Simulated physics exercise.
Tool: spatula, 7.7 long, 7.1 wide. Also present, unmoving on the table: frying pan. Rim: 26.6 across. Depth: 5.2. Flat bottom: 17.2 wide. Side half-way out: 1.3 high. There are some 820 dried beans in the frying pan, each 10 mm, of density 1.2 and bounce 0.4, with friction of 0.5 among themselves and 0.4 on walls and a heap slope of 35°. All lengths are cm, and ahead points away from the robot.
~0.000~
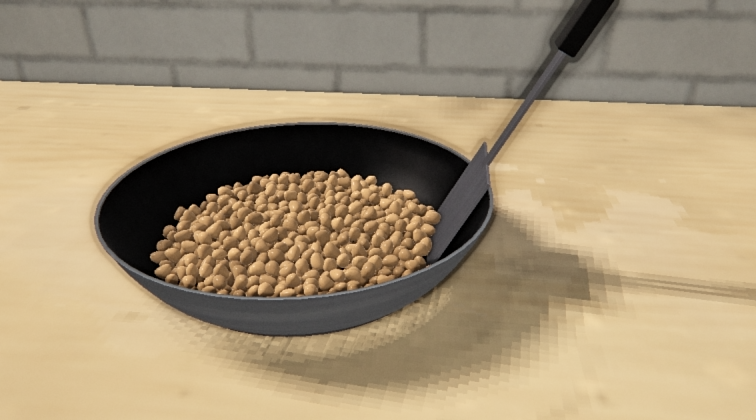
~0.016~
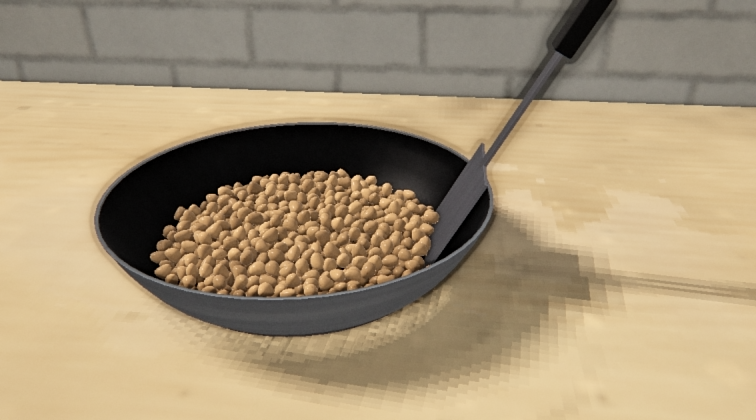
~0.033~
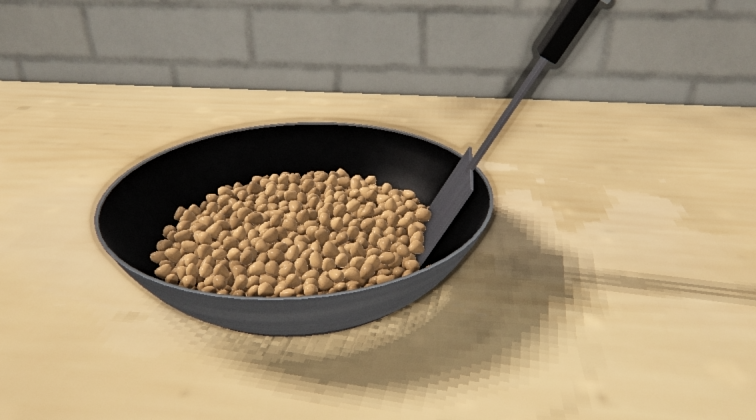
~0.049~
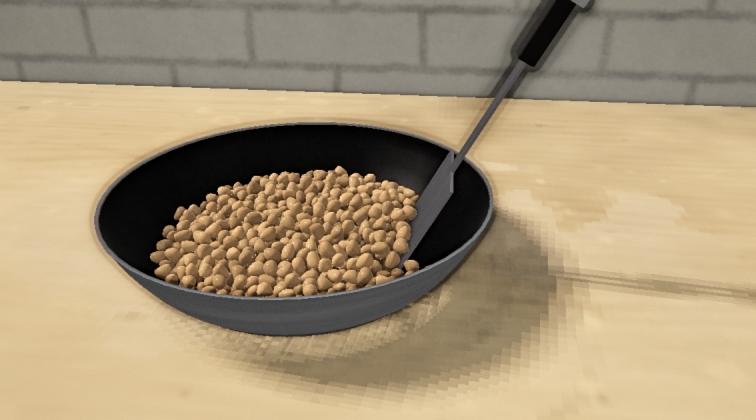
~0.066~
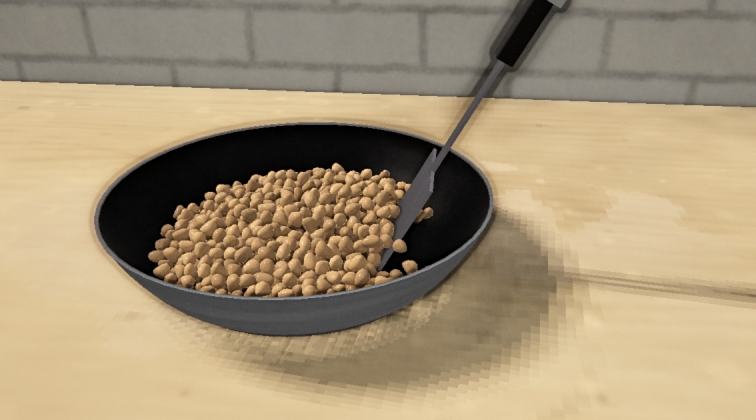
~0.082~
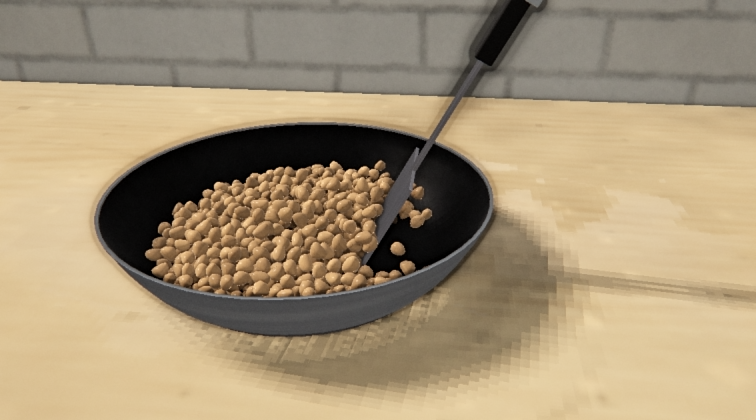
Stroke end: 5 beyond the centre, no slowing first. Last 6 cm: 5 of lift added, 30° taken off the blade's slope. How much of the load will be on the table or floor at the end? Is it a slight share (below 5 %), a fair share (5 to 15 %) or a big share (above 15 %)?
It is a slight share.
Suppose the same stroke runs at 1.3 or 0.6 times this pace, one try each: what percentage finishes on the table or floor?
The two tries give roughly 10 and 0 in a hundred.
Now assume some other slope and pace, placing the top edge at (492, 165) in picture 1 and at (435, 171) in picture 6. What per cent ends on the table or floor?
About 0 per cent.
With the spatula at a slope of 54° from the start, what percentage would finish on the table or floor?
Estimate: Approx. 0 %.
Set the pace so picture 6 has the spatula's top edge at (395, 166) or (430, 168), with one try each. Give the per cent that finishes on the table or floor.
That comes to about 5 and about 0 percent, in that order.
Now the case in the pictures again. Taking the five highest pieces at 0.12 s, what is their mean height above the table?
Roughly 5 cm.
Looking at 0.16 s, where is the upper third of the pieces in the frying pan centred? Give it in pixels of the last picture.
It is centred at about (249, 209).
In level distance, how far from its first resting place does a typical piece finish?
About 3 centimetres.
After 0.12 s, sloping 61°, highest piece 5 above the table; 823 in the frying pan.
After 0.16 s, sloping 48°, highest piece 7 above the table; 823 in the frying pan.
After 0.38 s, sloping 32°, highest piece 6 above the table; 804 in the frying pan, 12 on the table or floor, 7 on the blade or in flight.
After 1.43 s, sloping 32°, highest piece 6 above the table; 804 in the frying pan, 19 on the table or floor.
At rest, 804 in the frying pan, 19 on the table or floor. That is 2 % on the table or floor.
